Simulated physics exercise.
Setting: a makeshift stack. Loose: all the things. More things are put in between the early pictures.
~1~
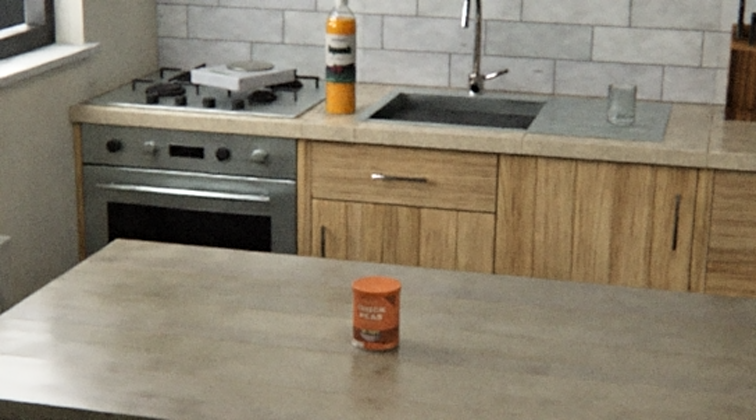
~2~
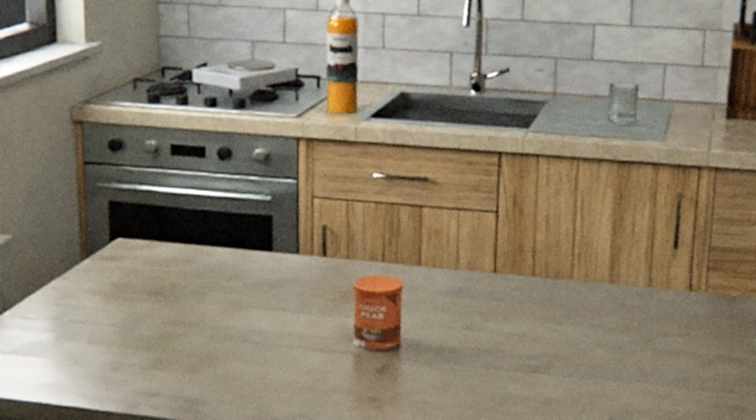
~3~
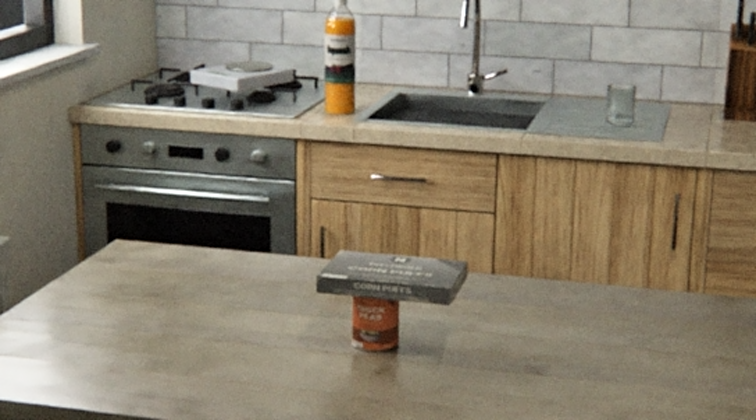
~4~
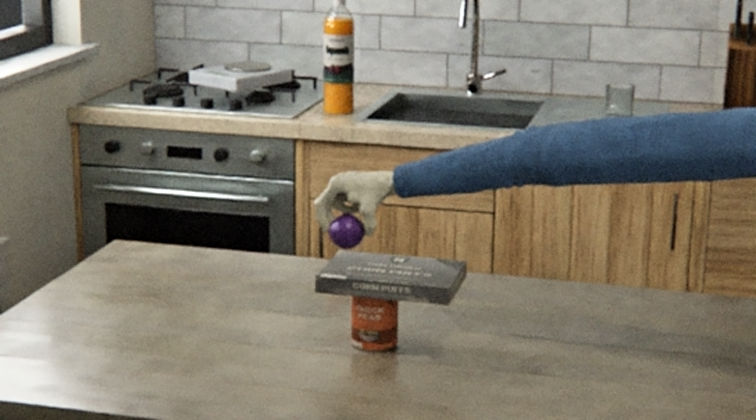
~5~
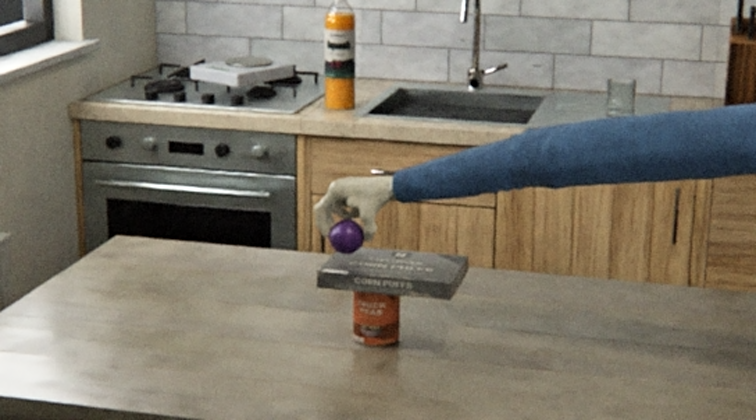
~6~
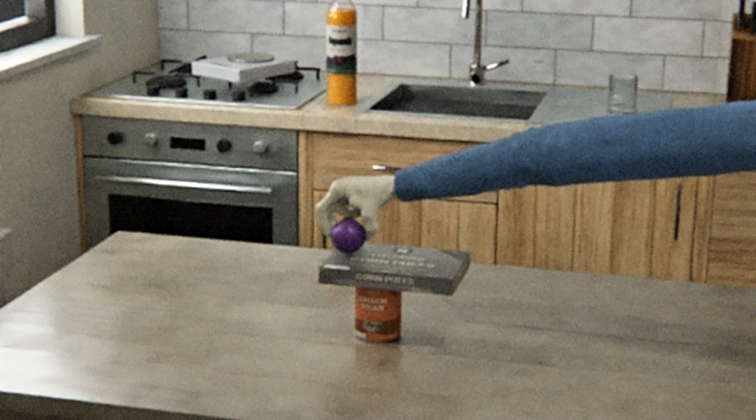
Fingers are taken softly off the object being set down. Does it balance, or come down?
Nothing drops or tips.
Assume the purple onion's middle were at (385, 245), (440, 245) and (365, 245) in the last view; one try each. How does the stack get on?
With the first release it stays steady; with the second it tips over; with the third it stays steady.
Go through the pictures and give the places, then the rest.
The last thing is not in view yet, in the first picture.
The last thing is not in view yet, in the second picture.
The last thing is not in view yet; grey packet (393, 277), in the third picture.
Coming down; purple onion (347, 231); grey packet (392, 277), in the fourth picture.
Coming down; purple onion (347, 237); grey packet (394, 272), in the fifth picture.
In place under the hand; purple onion (348, 236); grey packet (395, 268), in the sixth picture.
Then, 0.10 s after the last picture, nothing has stirred.
Then, 0.40 s after the last picture, purple onion resting near (348, 236).
At rest, all 3 in place. Seen from the same camera at the end, purple onion near (348, 236). The stack stays up.
